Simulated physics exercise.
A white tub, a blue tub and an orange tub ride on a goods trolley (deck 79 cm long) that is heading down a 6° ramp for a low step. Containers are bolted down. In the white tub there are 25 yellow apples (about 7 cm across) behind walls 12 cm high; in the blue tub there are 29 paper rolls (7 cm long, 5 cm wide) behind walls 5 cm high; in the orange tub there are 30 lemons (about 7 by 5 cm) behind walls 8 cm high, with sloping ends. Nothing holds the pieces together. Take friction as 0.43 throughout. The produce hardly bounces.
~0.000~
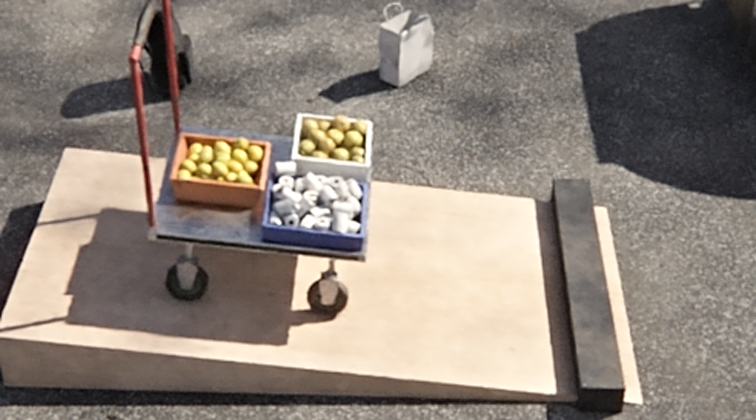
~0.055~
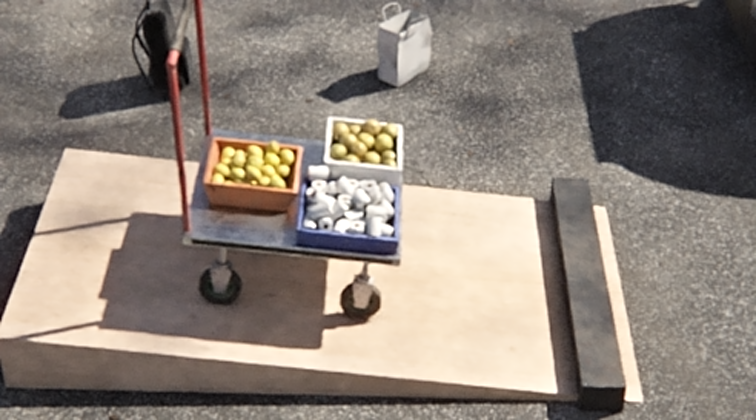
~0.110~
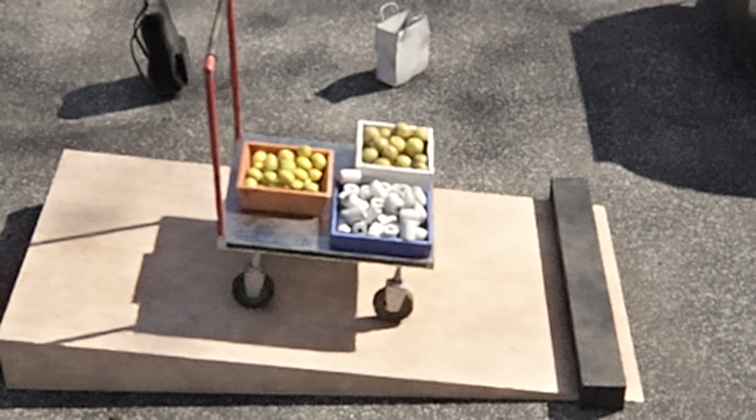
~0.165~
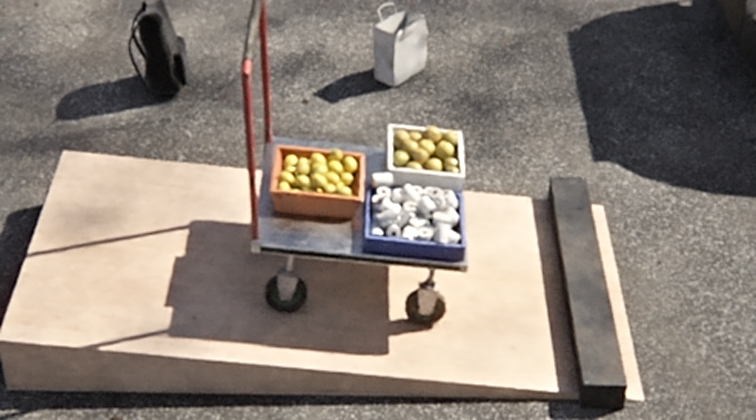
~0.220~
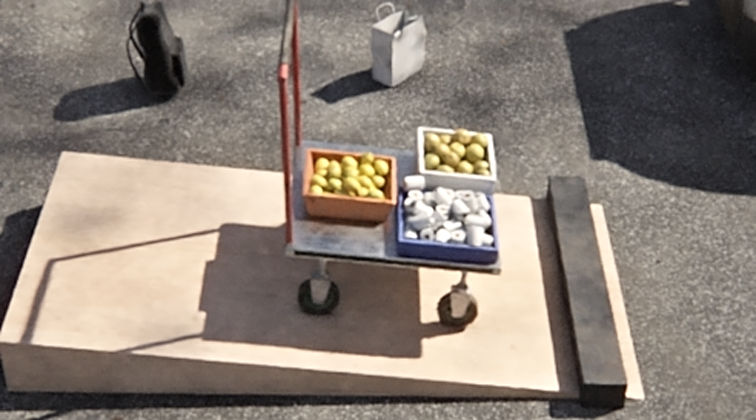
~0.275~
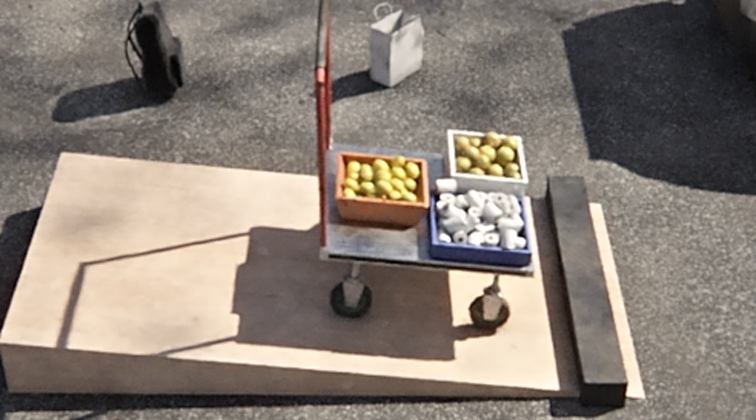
A flat trolley with a red handle, loaded with an orange tub of lemons, a white tub of yellowish fruit and a blue tub of white rolls, rolls steadily rightward down a pale wooden ramp, drawing nearer a dark bar.
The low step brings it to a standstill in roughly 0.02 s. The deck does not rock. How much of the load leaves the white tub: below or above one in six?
It sheds under a sixth of them.
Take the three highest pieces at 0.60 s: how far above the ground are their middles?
Roughly 62 cm.
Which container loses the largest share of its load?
It is the blue tub.
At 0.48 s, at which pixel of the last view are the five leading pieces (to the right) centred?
Near (606, 223).
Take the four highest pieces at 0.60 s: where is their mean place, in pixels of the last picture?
At about (526, 187).
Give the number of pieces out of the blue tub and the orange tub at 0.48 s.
About: Blue tub 4, orange tub 0.
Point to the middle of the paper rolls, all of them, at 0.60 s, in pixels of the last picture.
Near (569, 230).
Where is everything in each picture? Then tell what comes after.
In the first frame (each is followed by its nearest rim corner in this view), white tub, (296, 157); orange tub, (173, 177); 86 cm short of the stop; none out.
The second frame shows white tub, (328, 161); orange tub, (207, 182); 74 cm short of the stop.
The third frame shows white tub, (360, 165); orange tub, (240, 186); 62 cm short of the stop.
The fourth frame shows white tub, (392, 168); orange tub, (273, 190); 49 cm short of the stop.
The fifth frame shows white tub, (424, 171); orange tub, (306, 193); 37 cm short of the stop.
The sixth frame shows white tub, (455, 174); orange tub, (339, 197); 25 cm short of the stop; none out.
After 0.38 s, impact.
After 0.48 s, white tub 25 in, 0 out, blue tub 25 in, 4 out and orange tub 30 in, 0 out.
After 0.60 s, white tub 25 in, 0 out, blue tub 21 in, 8 out and orange tub 26 in, 4 out.
After 0.83 s, white tub 25 in, 0 out, blue tub 17 in, 12 out and orange tub 24 in, 6 out.
When it is over (at 1.33 s), white tub 25 in, 0 out, blue tub 17 in, 12 out and orange tub 24 in, 6 out. Asked share, 0 of 25, 0 per cent.
